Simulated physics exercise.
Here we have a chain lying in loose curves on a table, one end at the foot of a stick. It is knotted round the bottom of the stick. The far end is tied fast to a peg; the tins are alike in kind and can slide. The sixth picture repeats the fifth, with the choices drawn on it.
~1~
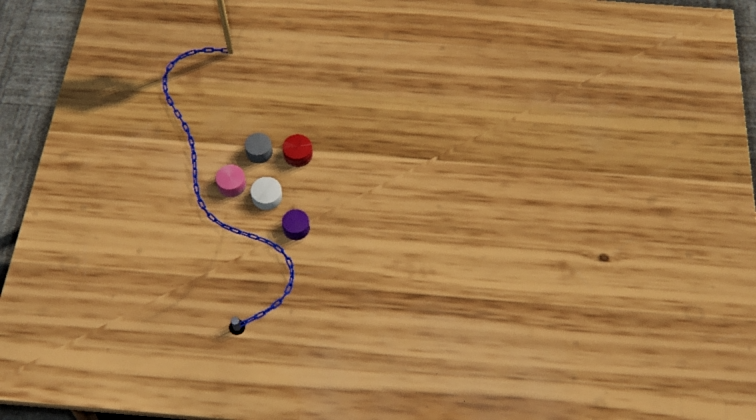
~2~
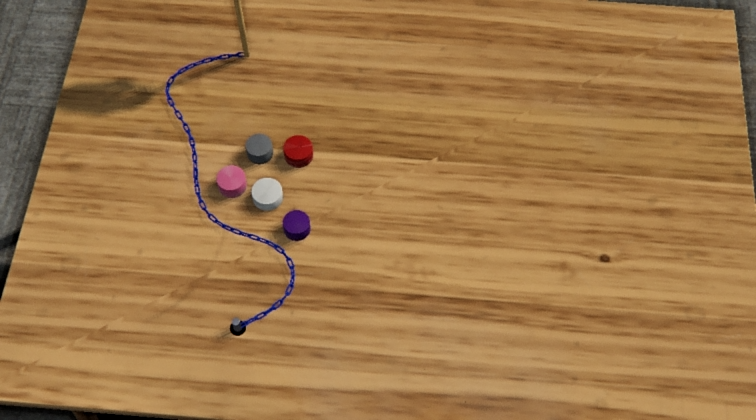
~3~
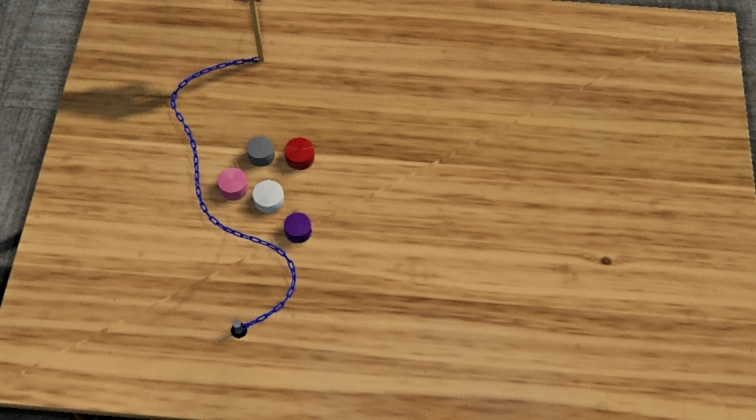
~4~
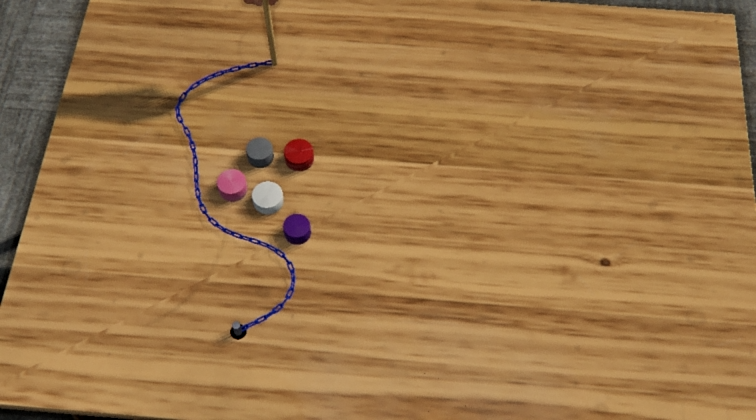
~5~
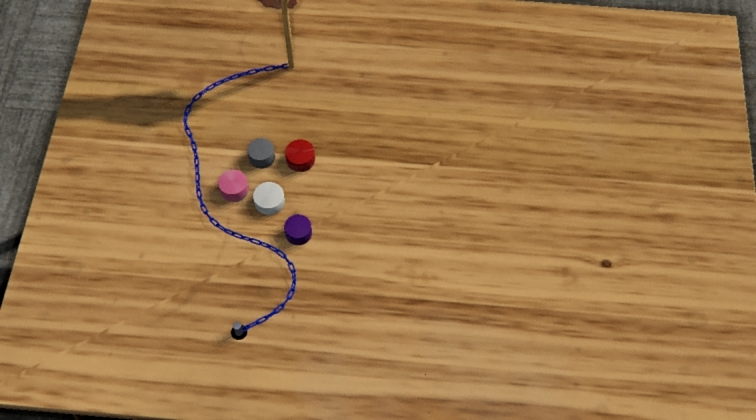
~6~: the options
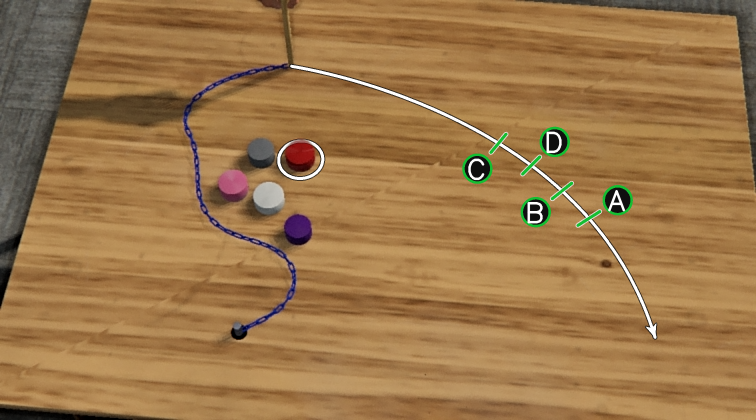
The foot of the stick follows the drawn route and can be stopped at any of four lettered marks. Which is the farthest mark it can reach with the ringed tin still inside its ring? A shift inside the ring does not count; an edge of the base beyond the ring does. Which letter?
Mark C.
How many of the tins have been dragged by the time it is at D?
Four.
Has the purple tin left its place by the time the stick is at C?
By then, no.
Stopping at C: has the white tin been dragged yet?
No.
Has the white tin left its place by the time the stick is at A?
Yes.
On the marked copy, A at (589, 218); B at (562, 191); C at (499, 143); D at (531, 165); the ring at (301, 160); the route from (292, 66) via (509, 150) to (655, 337).
With C. Early on, foot of the stick (365, 85); red tin (300, 156).
Further on, foot of the stick (439, 112); red tin (300, 156).
At the end, foot of the stick (498, 144); pink tin (241, 187); grey tin (269, 164); red tin (300, 156); the red tin is still in its ring.
As for the rest, A drags the ringed tin to (337, 197); B drags the ringed tin to (323, 184); D drags the ringed tin to (310, 171).
